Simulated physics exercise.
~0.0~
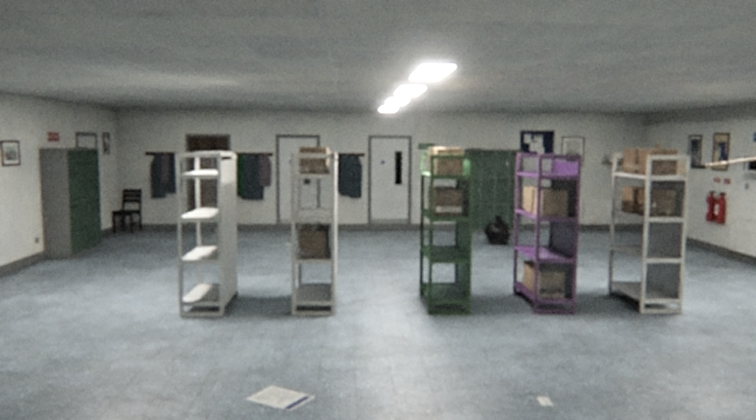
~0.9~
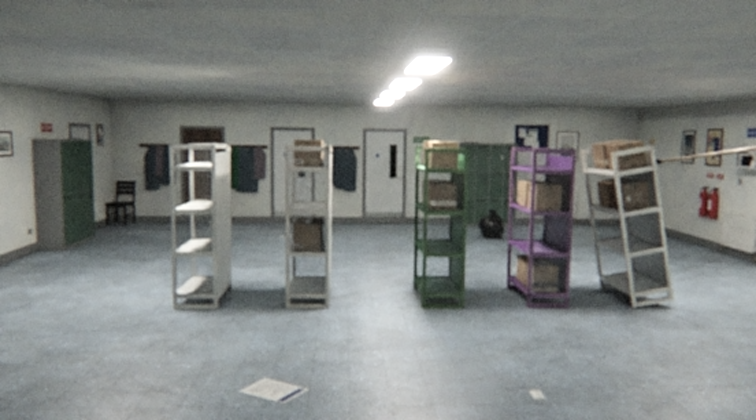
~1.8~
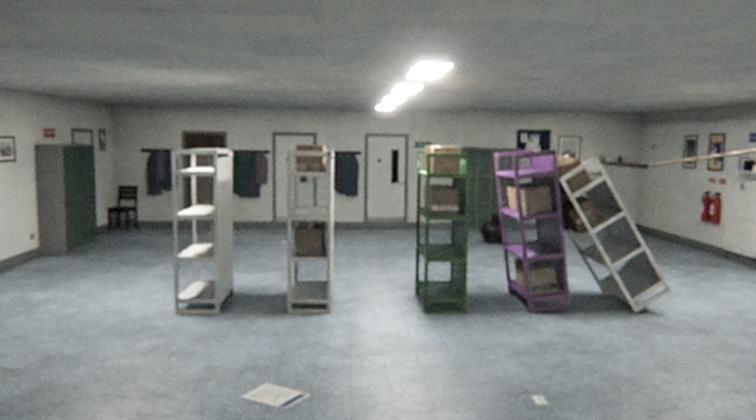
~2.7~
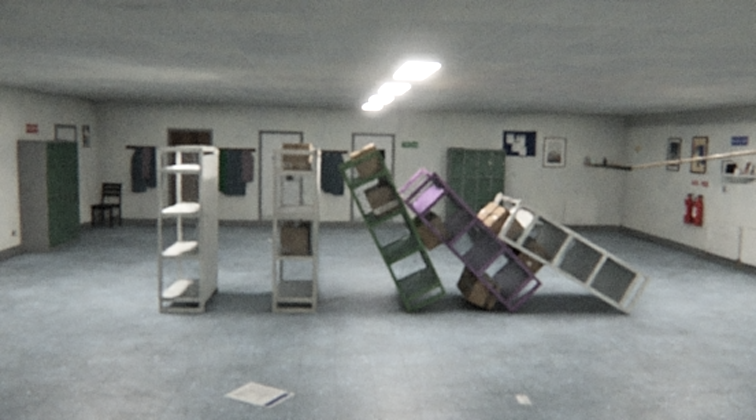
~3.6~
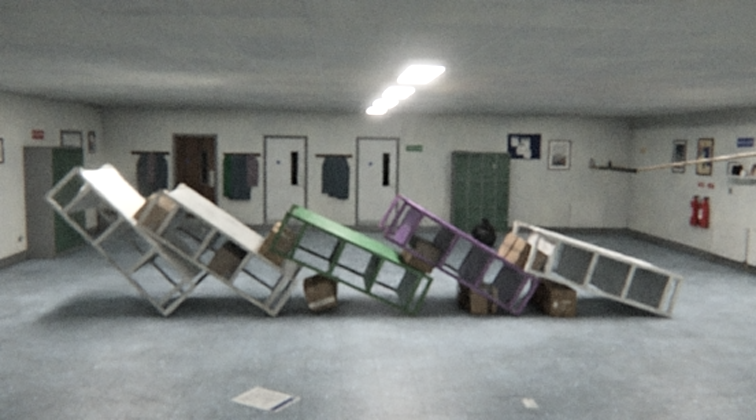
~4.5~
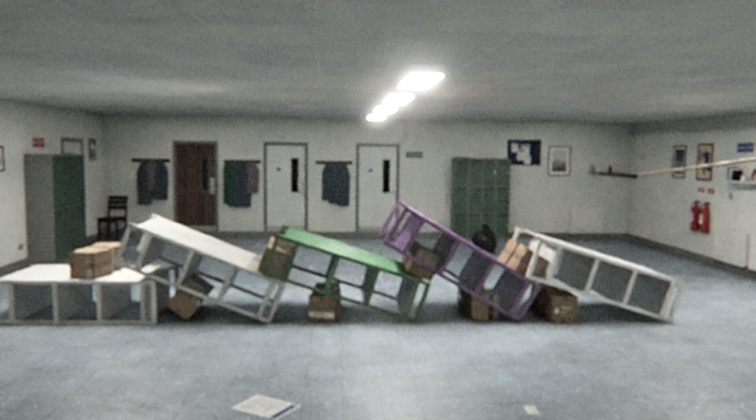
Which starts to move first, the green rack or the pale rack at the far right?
The pale rack at the far right starts to move first, and the green rack begins tipping only later.
